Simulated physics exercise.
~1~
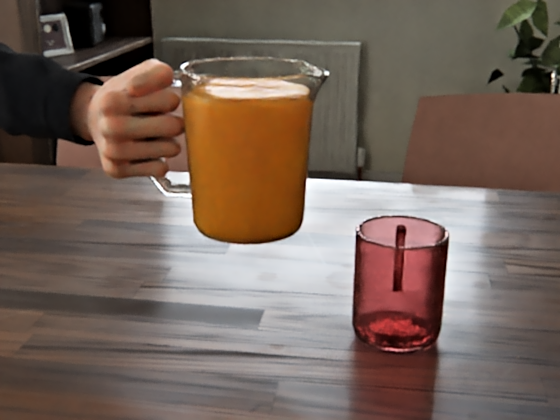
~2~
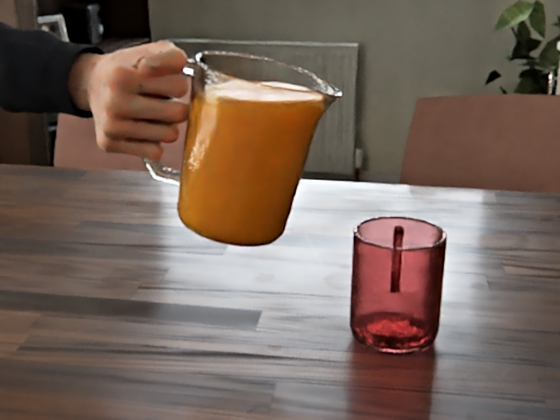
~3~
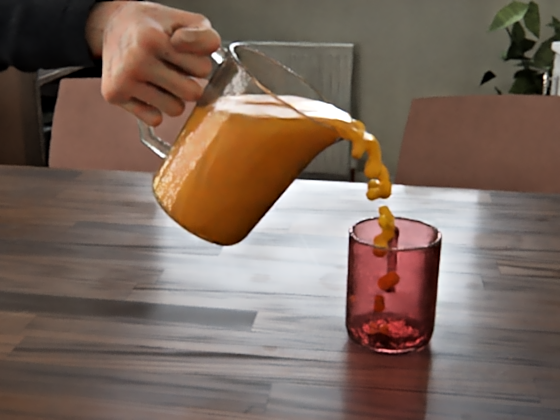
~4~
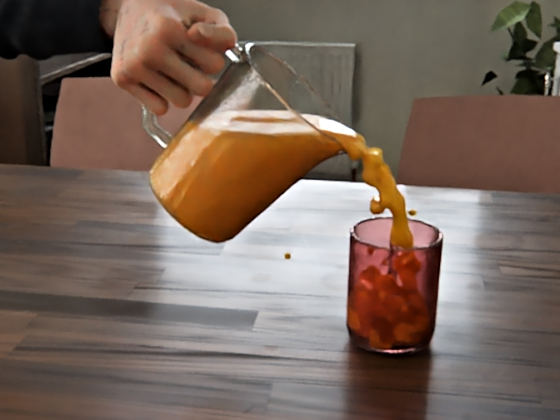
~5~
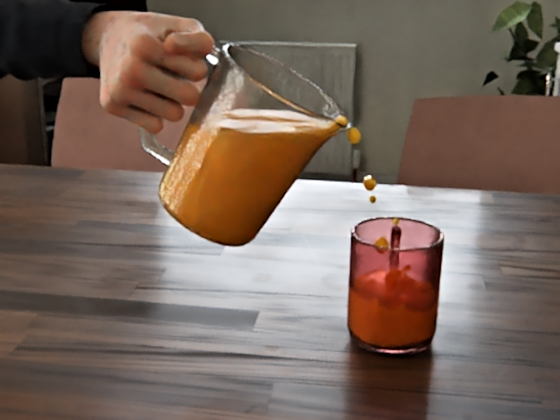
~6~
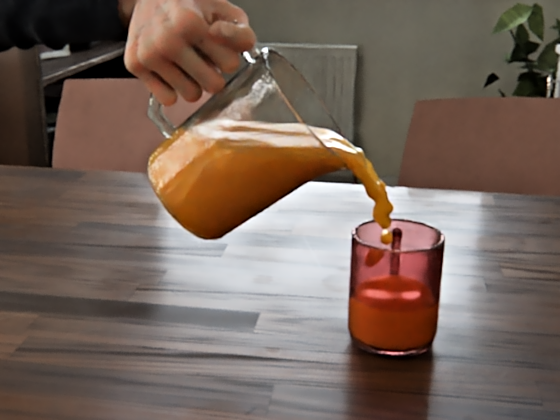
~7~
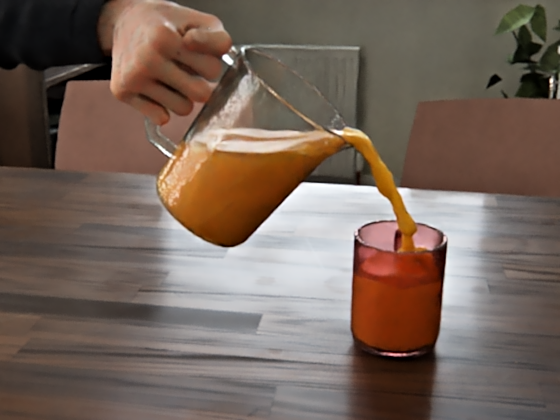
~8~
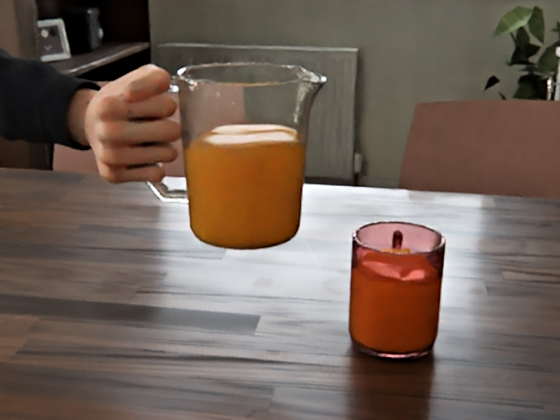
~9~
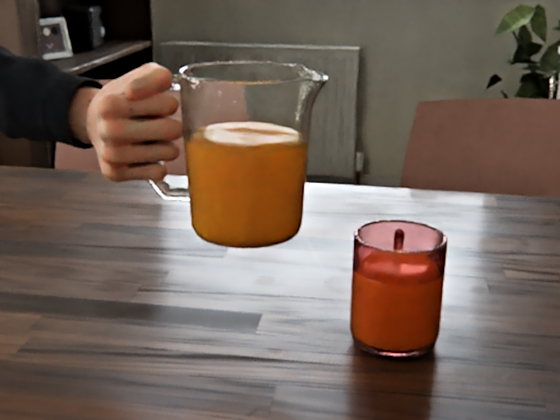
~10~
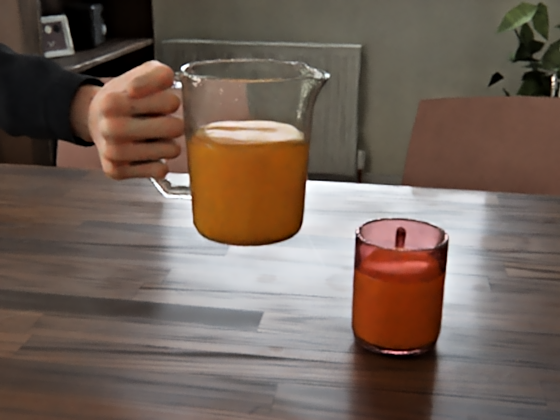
In the video, a hand holds a glass pitcher of orange juice above a wooden table and tilts it right, pouring into an empty red mug, easing back briefly and tipping again before levelling it. The mug ends mostly full, with juice still in the pitcher.
